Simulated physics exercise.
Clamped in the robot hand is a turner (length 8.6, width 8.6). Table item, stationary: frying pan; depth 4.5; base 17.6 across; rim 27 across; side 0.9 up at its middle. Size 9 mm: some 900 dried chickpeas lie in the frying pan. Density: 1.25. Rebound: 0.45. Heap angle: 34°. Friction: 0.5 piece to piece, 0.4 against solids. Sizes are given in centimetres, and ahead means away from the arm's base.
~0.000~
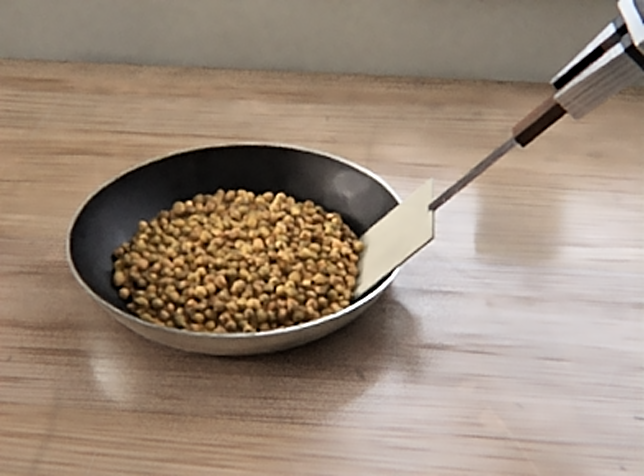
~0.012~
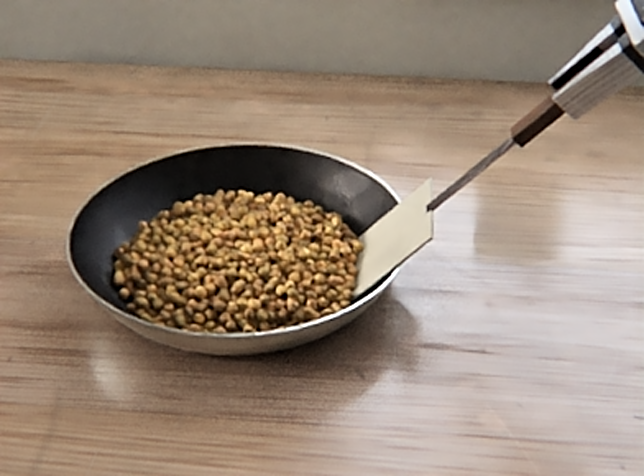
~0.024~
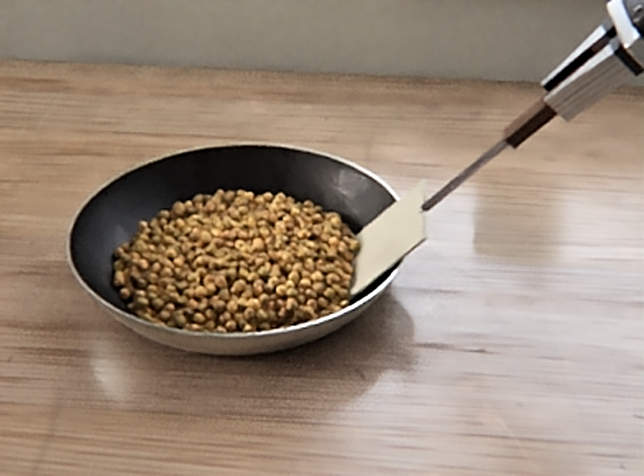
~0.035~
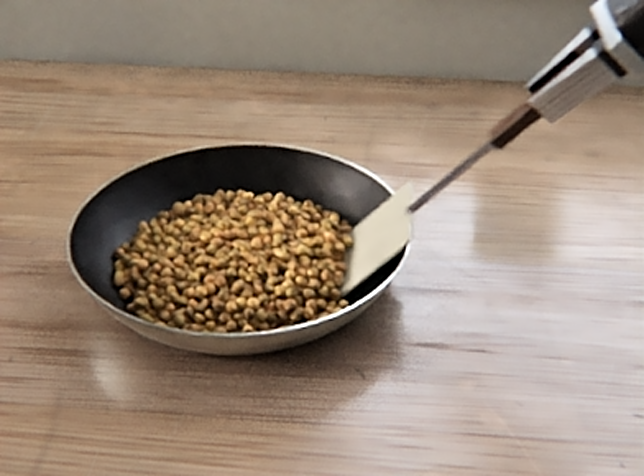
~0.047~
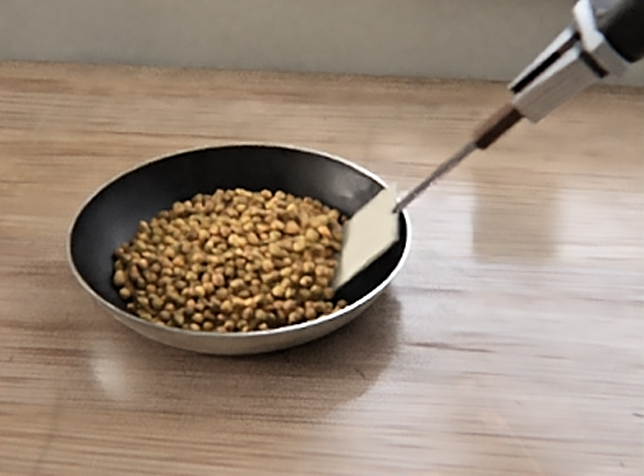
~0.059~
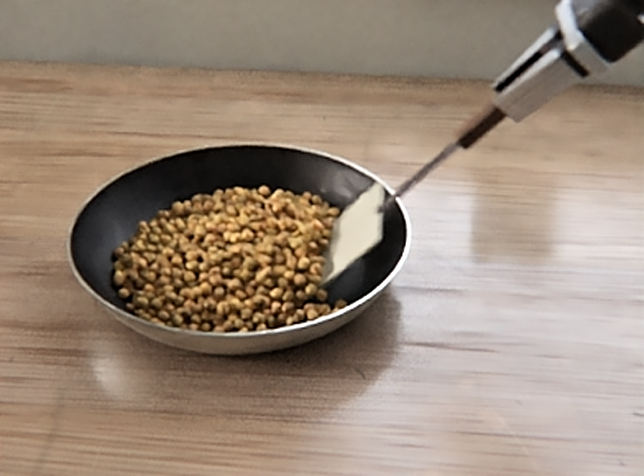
The footage shows a robot arm holding a pale turner at the right side of a dark frying pan of dried chickpeas, barely moving at first, then sliding the blade left a short way against the heap, nudging it slightly.
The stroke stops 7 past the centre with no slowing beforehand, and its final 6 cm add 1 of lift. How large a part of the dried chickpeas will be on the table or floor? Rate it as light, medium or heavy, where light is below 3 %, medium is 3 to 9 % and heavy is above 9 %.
Rating: Medium.
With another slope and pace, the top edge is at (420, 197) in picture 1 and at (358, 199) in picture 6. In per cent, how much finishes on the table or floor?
I'd put it at roughly 10 per cent.
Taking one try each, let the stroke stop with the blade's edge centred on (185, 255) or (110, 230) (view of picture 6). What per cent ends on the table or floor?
0 % and 35 %.
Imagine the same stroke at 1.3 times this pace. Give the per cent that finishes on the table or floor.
The share would be near 10 in a hundred.
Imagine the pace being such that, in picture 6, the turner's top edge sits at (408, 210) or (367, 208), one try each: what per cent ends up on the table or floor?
Close to 0 per cent in the first try and close to 10 per cent in the second.
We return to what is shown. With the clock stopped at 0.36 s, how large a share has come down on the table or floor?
I'd say close to 4 in a hundred.
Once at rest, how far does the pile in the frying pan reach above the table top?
Height at the end: Around 5.5 cm.
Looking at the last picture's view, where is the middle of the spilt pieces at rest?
I'd place it close to (18, 252).
After 0.10 s, sloping 48°, highest piece 7 above the table; 900 in the frying pan.
After 0.14 s, sloping 48°, highest piece 8 above the table; 900 in the frying pan.
After 0.36 s, sloping 48°, highest piece 6 above the table; 853 in the frying pan, 44 on the table or floor, 3 on the blade or in flight.
After 1.41 s, sloping 48°, highest piece 5 above the table; 851 in the frying pan, 49 on the table or floor.
In the end, 851 in the frying pan, 49 on the table or floor. That is 5 % on the table or floor.
